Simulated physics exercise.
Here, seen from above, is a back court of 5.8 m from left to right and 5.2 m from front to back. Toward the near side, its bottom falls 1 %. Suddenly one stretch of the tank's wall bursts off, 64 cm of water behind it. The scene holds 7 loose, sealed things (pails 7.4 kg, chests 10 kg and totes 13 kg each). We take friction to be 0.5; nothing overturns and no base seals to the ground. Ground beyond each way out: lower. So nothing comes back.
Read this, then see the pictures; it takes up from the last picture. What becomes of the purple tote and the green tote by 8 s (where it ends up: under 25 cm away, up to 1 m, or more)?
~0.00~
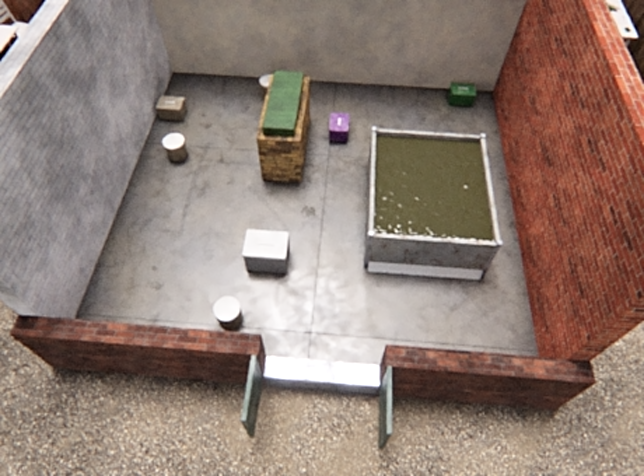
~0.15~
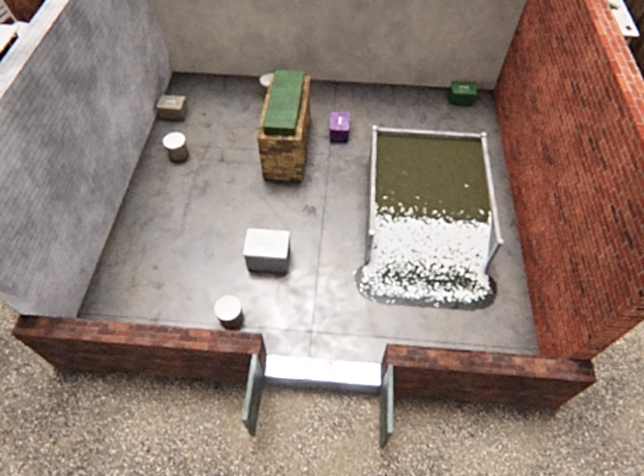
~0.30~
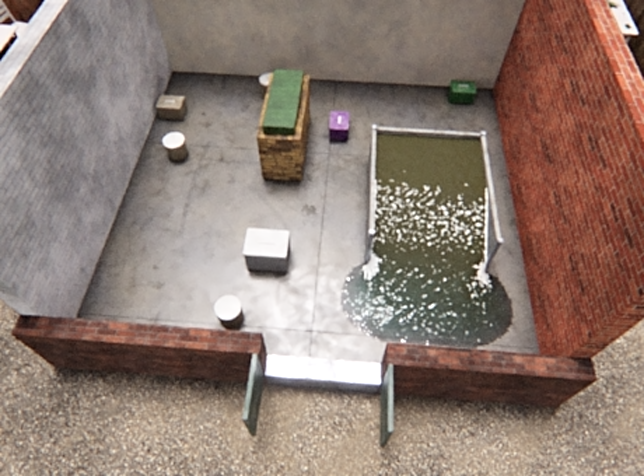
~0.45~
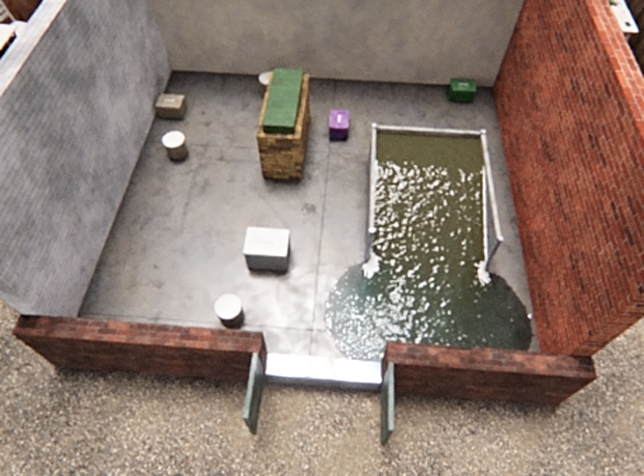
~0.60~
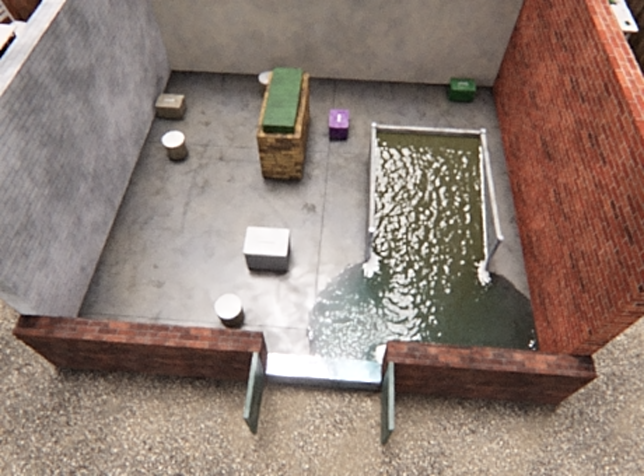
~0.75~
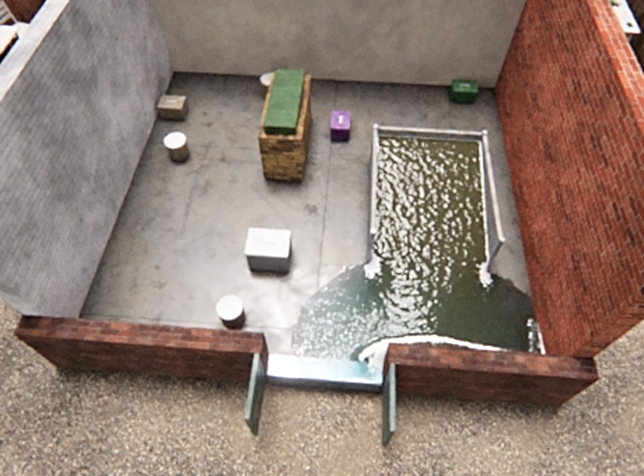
One by one: The purple tote remains where it was. The green tote ends up well away.
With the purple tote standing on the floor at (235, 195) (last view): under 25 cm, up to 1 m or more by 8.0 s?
What happens is that it keeps still.
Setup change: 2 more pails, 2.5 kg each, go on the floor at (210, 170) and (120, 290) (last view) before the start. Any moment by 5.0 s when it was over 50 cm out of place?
Lab note - ordered: Below threshold / above threshold.
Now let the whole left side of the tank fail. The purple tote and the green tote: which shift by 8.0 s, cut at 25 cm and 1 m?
Then the purple tote shifts slightly and the green tote remains roughly in place.
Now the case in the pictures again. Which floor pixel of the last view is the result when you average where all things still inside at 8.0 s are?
Mean floor pixel: About (248, 151).
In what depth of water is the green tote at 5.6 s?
The depth there is around 4 cm.
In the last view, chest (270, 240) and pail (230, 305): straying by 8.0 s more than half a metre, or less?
In sequence - stayed below the line; crossed the line.
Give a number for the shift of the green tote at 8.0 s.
It's about 200 cm away.
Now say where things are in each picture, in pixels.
The first picture shows the purple tote at (339, 122) rests on the ground; the green tote at (463, 89), on the bottom; water covers 2.7 m2; 0 of 7 have shifted.
The second picture shows the purple tote at (340, 121) rests on the ground; the green tote at (464, 87) rests on the ground; water covers 3.6 m2; 0 of 7 have shifted.
The third picture shows the purple tote at (339, 120) rests on the ground; the green tote at (464, 86), on the bottom; 4.7 m2 under water; 0 of 7 have shifted.
The fourth picture shows the purple tote at (339, 119), on the bottom; the green tote at (463, 85) rests on the ground; water covers 5.8 m2; 0 of 7 have shifted.
The fifth picture shows the purple tote at (339, 118), on the bottom; the green tote at (463, 84) rests on the ground; 6.3 m2 under water; 0 of 7 have shifted.
The sixth picture shows the purple tote at (341, 120) rests on the ground; the green tote at (465, 85) rests on the ground; water covers 6.6 m2; 0 of 7 have shifted.
After 1.6 s the purple tote is near (341, 120), 0.0 m from its start, aground; the green tote is near (465, 85), 0.0 m from its start, aground; 0 of 7 are out; 0 afloat.
After 3.6 s the purple tote is near (341, 120), 0.0 m from its start, aground; the green tote is near (437, 77), 0.5 m from its start, aground; 0 of 7 are out; 0 afloat.
After 5.6 s the purple tote is near (341, 120), 0.0 m from its start, aground; the green tote is near (334, 83), 2.2 m from its start, aground; 0 of 7 are out; 0 afloat.
After 8.0 s the purple tote is near (341, 120), 0.0 m from its start, aground; the green tote is near (334, 83), 2.2 m from its start, aground; 0 of 7 are out; 0 afloat.
